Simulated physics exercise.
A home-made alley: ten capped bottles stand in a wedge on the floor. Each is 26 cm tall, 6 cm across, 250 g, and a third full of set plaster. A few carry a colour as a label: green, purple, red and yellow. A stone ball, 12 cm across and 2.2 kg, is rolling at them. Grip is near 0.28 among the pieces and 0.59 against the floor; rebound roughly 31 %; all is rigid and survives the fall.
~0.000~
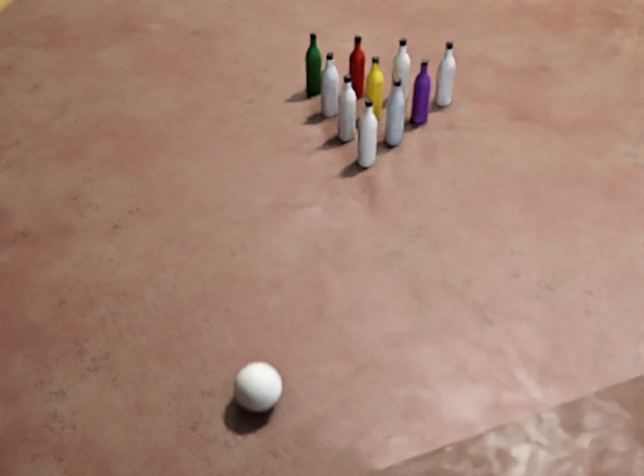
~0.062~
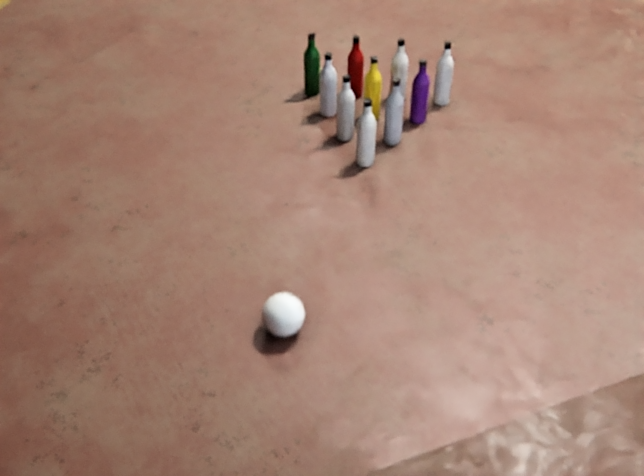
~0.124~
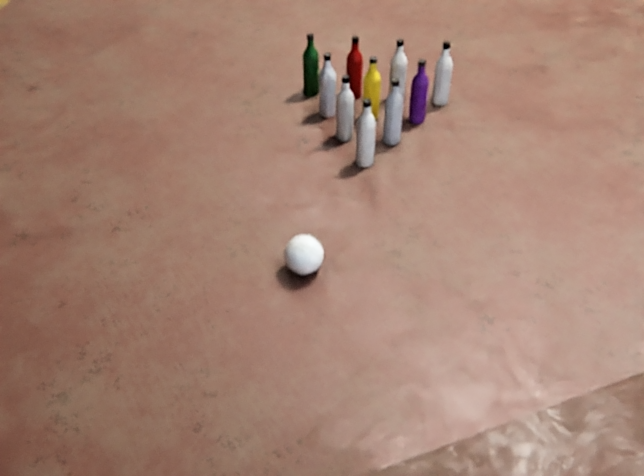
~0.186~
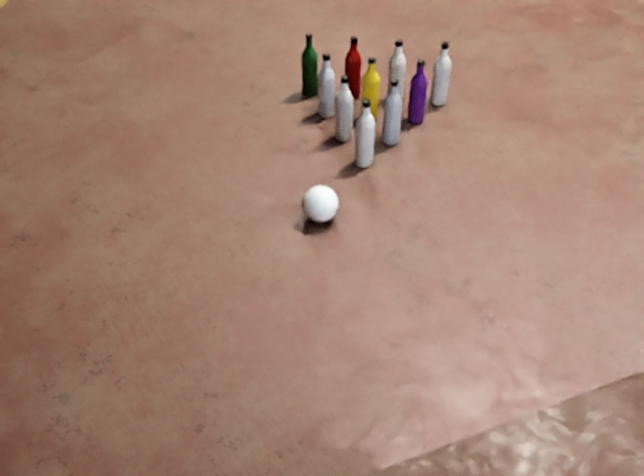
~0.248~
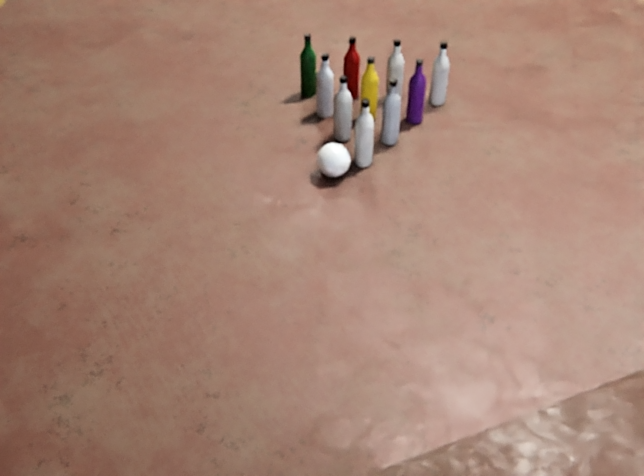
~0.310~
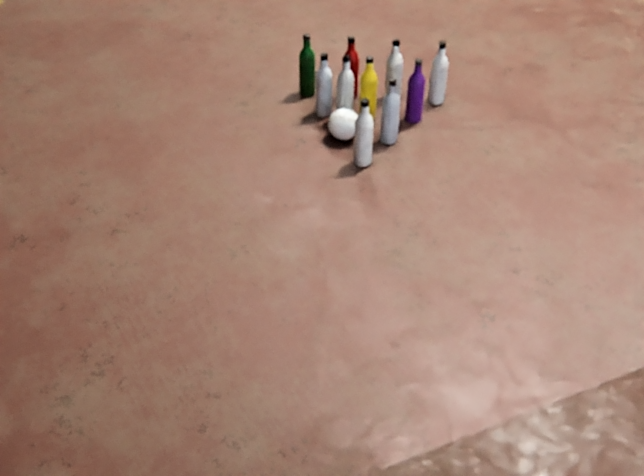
A white ball rolls across the floor into a wedge of capped bottles, shifting one.
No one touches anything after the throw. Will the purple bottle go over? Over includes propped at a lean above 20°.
That bottle stays standing.
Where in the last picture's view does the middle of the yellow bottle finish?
At about (450, 112).
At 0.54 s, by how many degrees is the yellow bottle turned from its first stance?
Roughly 80°.
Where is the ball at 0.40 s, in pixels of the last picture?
At about (353, 86).
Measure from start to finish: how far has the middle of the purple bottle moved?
About 0 cm.
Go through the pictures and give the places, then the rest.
In the first frame (we follow the side turned to the camera; the camera moves round a little), ball (258, 387) 1.06 m before the front row; purple bottle (424, 95); yellow bottle (374, 92); red bottle (362, 70); no piece has moved.
In the second frame, ball (283, 315) 82 cm before the front row; purple bottle (423, 95).
In the third frame, ball (304, 255) 57 cm before the front row; purple bottle (422, 95).
In the fourth frame, ball (320, 204) 33 cm before the front row; purple bottle (421, 95).
In the fifth frame, ball (333, 160) 8 cm before the front row; purple bottle (420, 95).
In the sixth frame, ball (344, 124) in among them; purple bottle (419, 95); yellow bottle (369, 92); red bottle (355, 70); steepest lean 9°, the bottle at (346, 92); one has shifted.
Around 0.40 s, ball still moving; 1 of the 10 bottles over; purple bottle unmoved; yellow bottle tipped 28°.
Around 0.54 s, ball still moving; 4 of the 10 bottles over; purple bottle unmoved; yellow bottle lying flat.
Around 0.78 s, ball still moving; 5 of the 10 bottles over; purple bottle unmoved; yellow bottle lying flat.
Around 1.20 s, ball still moving; 5 of the 10 bottles over; purple bottle unmoved; red bottle lying flat.
Finally (1.4 s), ball rolling away; 5 of the 10 bottles over; purple bottle unmoved; red bottle lying flat; yellow bottle lying flat. Seen by the last camera, middles, purple bottle near (416, 91).
